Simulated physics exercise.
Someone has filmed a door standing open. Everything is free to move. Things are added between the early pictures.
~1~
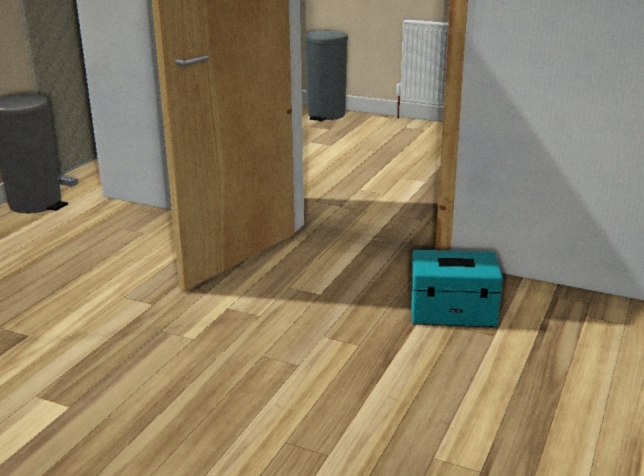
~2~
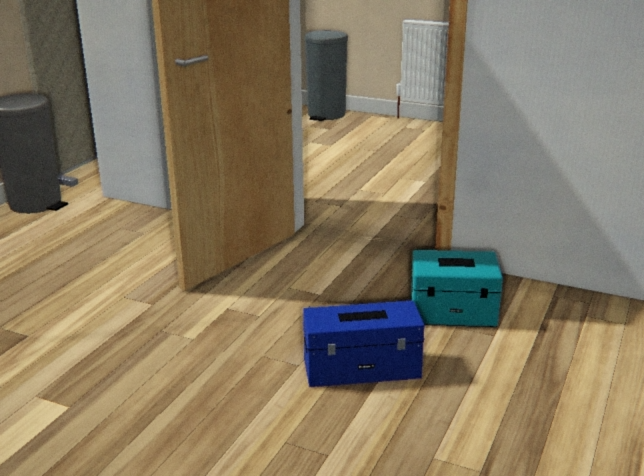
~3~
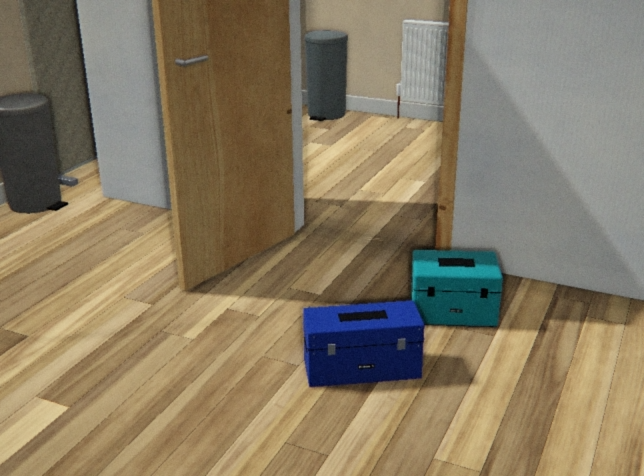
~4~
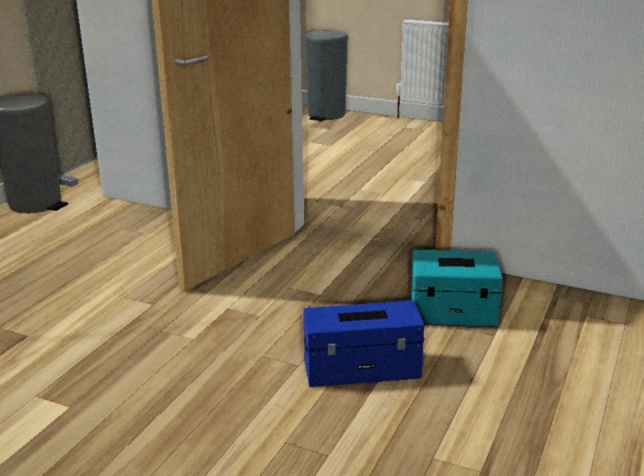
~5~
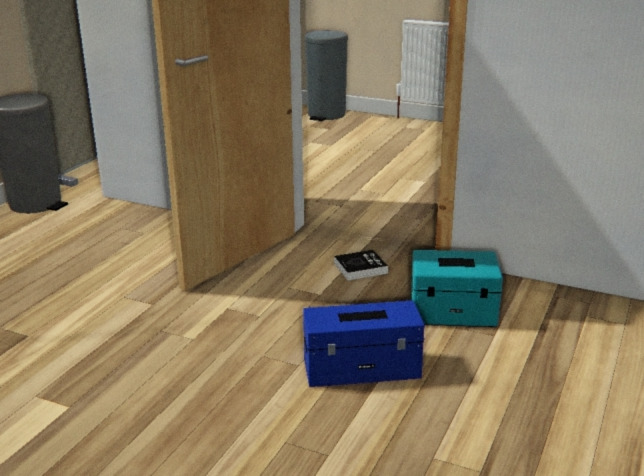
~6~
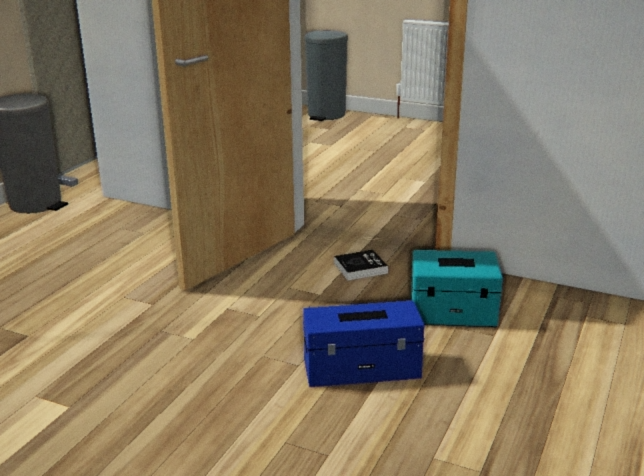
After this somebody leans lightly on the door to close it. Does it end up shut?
Outcome: The door closes.
Then, 1.70 s later than the last frame, door 54° open.
Then, 2.50 s later than the last frame, door 21° open; black book moved about its own width near (380, 255).
When it is over, door 0° open; moved from the start, black book; the other 2 as before. End places, in pixels of the last picture, black book near (396, 239).
